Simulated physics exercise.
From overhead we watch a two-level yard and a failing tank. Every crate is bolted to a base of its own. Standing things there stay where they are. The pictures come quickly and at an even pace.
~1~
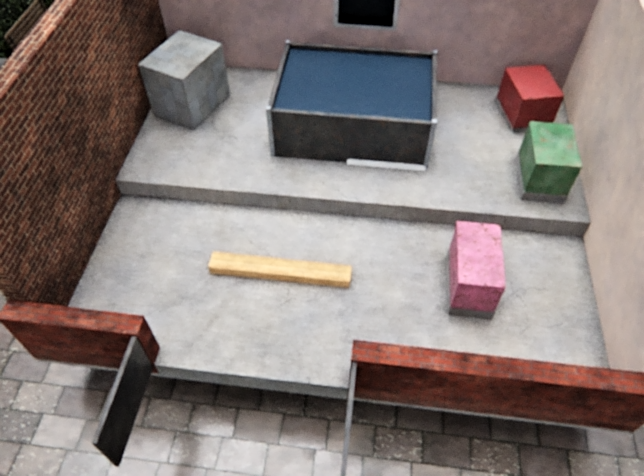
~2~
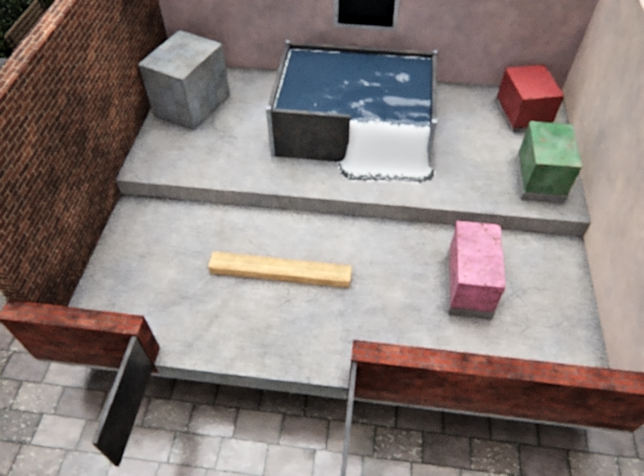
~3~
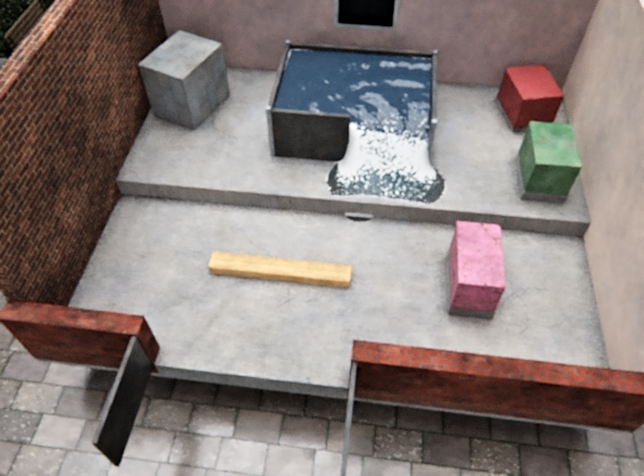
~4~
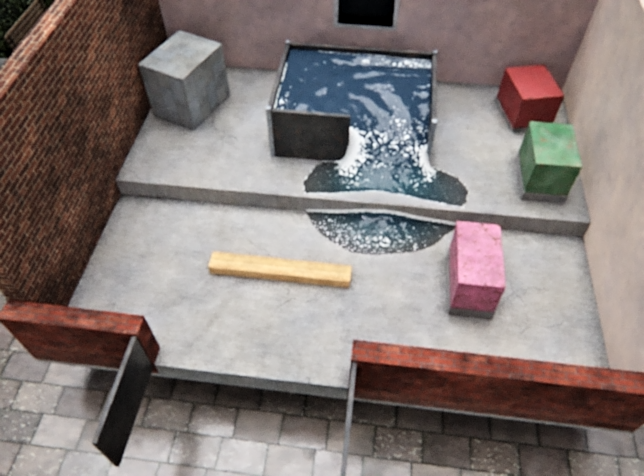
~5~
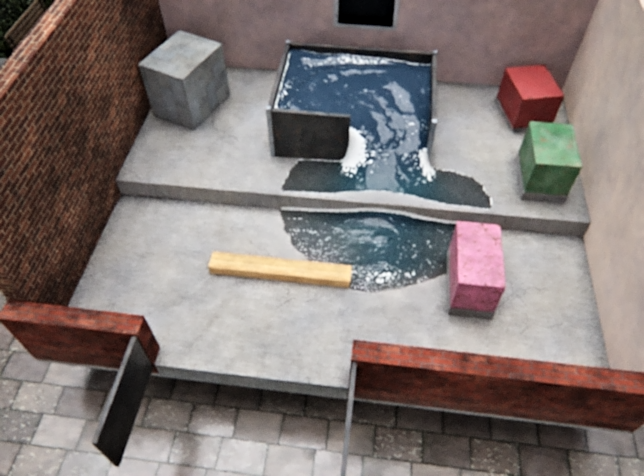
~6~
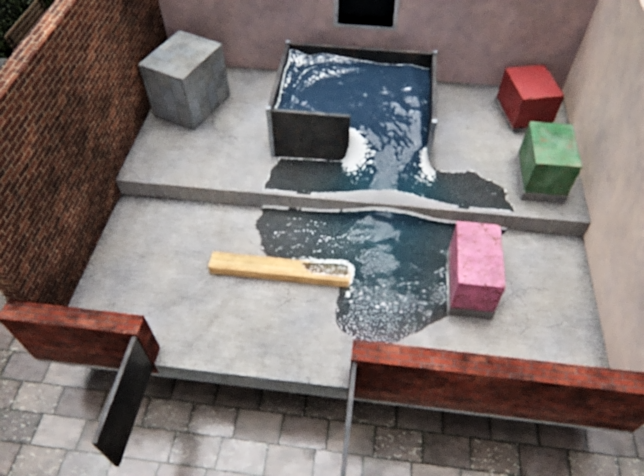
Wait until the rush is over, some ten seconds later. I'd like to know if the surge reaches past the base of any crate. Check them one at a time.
At the end, the pink crate gets dampened by the water. The green crate avoids any dampness from the water. The red crate avoids any dampness from the water.
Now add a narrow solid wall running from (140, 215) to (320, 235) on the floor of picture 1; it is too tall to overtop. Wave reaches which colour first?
It's the pink crate.
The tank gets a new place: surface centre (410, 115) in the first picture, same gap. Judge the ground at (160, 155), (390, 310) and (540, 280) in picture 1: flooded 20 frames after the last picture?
The first spot is not reached, the second inundated, and the third inundated.
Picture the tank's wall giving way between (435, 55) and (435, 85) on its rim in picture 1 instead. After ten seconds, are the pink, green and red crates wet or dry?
Result: Pink crate gets overtopped, green crate gets overtopped, red crate gets overtopped.
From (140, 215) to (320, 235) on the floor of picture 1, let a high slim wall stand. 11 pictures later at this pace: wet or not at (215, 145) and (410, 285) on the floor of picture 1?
As listed: Free of water, flooded.
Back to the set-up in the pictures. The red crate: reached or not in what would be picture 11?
Red: Dry.
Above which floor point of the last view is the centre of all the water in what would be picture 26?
I'd put my finger on (380, 224).
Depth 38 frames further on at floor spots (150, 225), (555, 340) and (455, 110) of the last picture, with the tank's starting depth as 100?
Going in order, that's 12, 16 and 0 %.
A moment on, water covers 35 % of the floor; the pink crate water round its plinth, the green crate water round its plinth, the red crate not reached.
Next, water covers 50 % of the floor; the pink crate water round its plinth, the green crate water round its plinth, the red crate not reached.
Then, water covers 55 % of the floor; the pink crate water round its plinth, the green crate water round its plinth, the red crate not reached.
Later, water covers 60 % of the floor; the pink crate water round its plinth, the green crate water round its plinth, the red crate not reached.
In the end, water covers 55 % of the floor; the pink crate was topped, the green crate stayed above the water, the red crate stayed above the water.
